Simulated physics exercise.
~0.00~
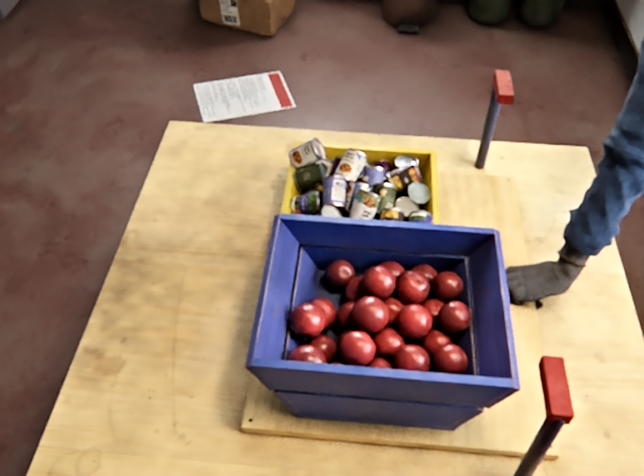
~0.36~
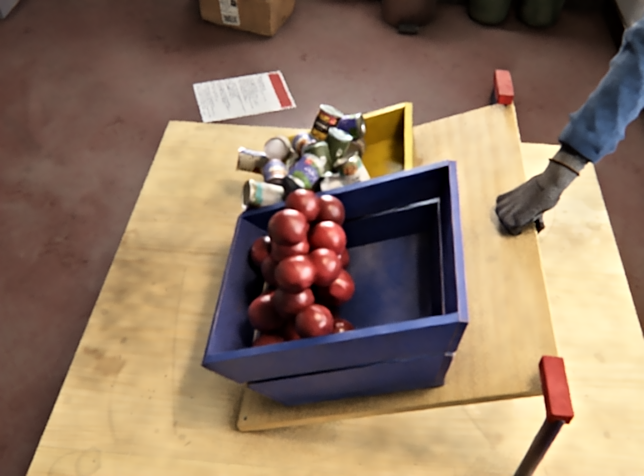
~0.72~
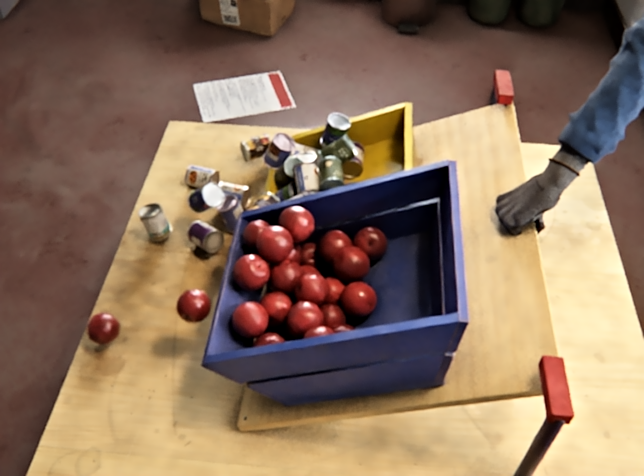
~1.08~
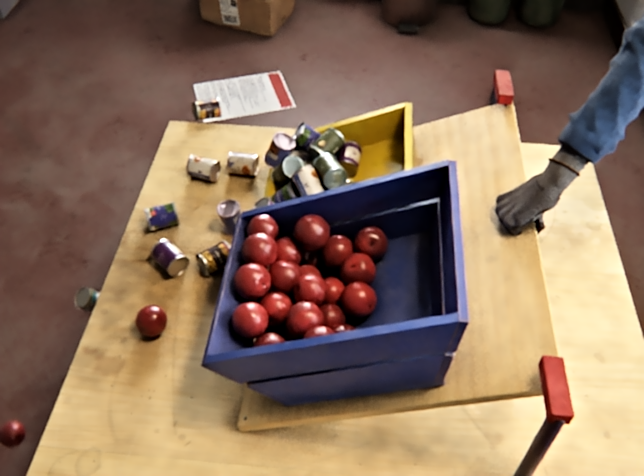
At the start, a blue tote of red apples and a smaller yellow tote of little tins sit on a wooden board on a table, with a gloved hand at the board's right edge. The board then tilts up on the right until it meets two red stops, and the apples and tins pile toward the left. Several tins and a couple of apples spill over onto the table and roll left. At the end, the board stays tilted under the hand, most of the load remains in the totes, tins lie scattered, and one apple has dropped past the table's left edge.
